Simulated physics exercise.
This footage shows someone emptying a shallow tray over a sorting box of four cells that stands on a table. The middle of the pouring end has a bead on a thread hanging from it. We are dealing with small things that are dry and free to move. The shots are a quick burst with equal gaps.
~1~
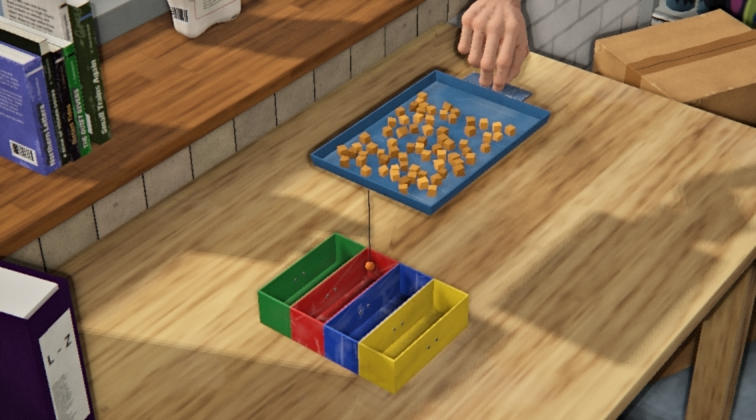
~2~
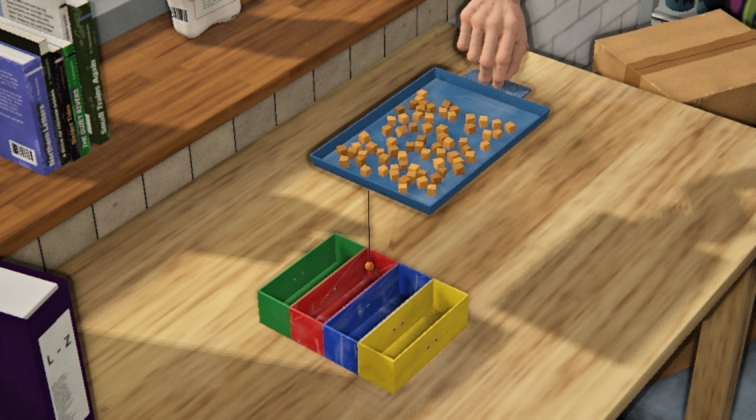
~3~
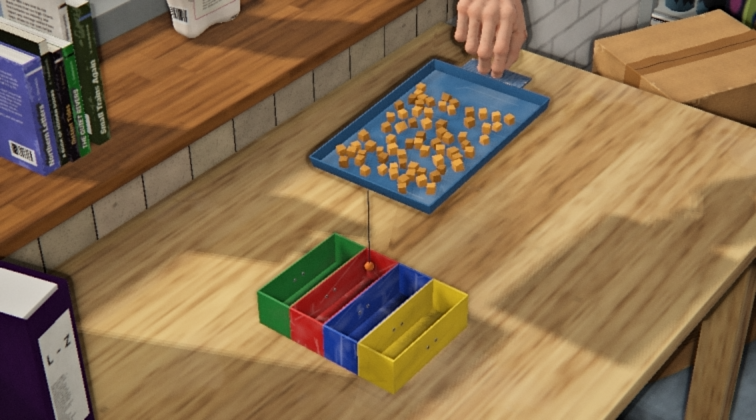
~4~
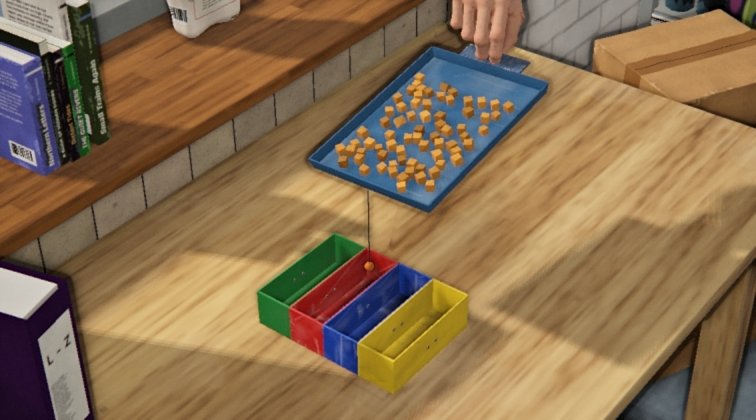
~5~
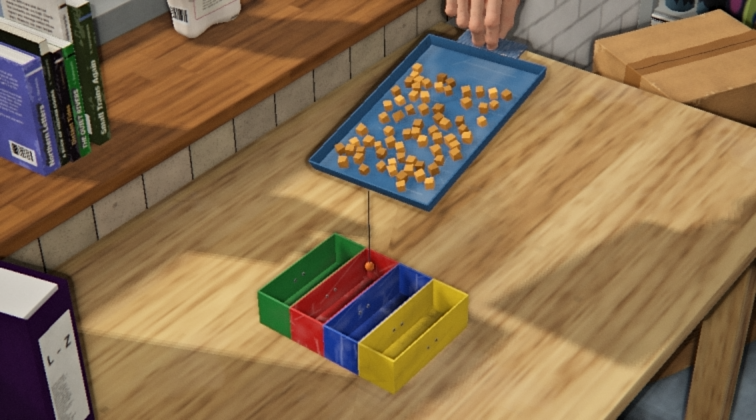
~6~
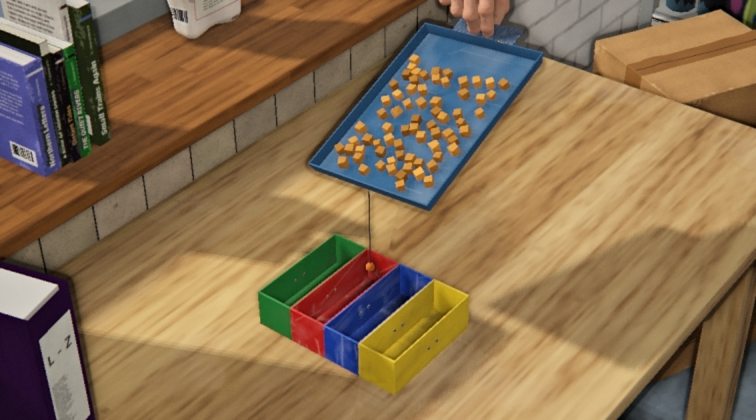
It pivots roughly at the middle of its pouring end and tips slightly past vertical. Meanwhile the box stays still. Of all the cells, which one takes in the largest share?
The largest share goes to the green cell.
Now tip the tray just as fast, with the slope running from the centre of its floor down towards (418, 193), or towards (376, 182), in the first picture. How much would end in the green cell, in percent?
In order, some 0 % and some 20 %.
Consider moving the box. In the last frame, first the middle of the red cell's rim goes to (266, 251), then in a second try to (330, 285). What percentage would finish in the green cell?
Roughly 0 % and 40 %.
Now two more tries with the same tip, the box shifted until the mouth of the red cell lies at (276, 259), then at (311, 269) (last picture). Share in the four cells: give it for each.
Roughly 80% on the first try and 90% on the second.
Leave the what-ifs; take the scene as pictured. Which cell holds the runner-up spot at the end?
Second place goes to the red cell.
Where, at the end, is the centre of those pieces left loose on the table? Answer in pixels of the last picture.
I'd mark it at about (262, 291).
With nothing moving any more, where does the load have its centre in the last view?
Roughly at (310, 312).
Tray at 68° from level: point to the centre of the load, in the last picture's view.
Roughly at (353, 163).
Shortly afterwards, tray tipped steeply; all but a few on the tray; a little falling or outside the box.
Next, tray tipped past a quarter turn; near two thirds on the tray; a little in the green cell; only a few in the blue cell; only a few in the red cell; near a quarter falling or outside the box.
Some moments later, tray tipped past a quarter turn; near a third in the green cell; near a quarter in the red cell; a little in the blue cell; near a quarter falling or outside the box.
In the end, tray tipped past a quarter turn; near a third in the green cell; near a quarter in the red cell; a little in the blue cell; none at all in the yellow cell; near a quarter outside the box.
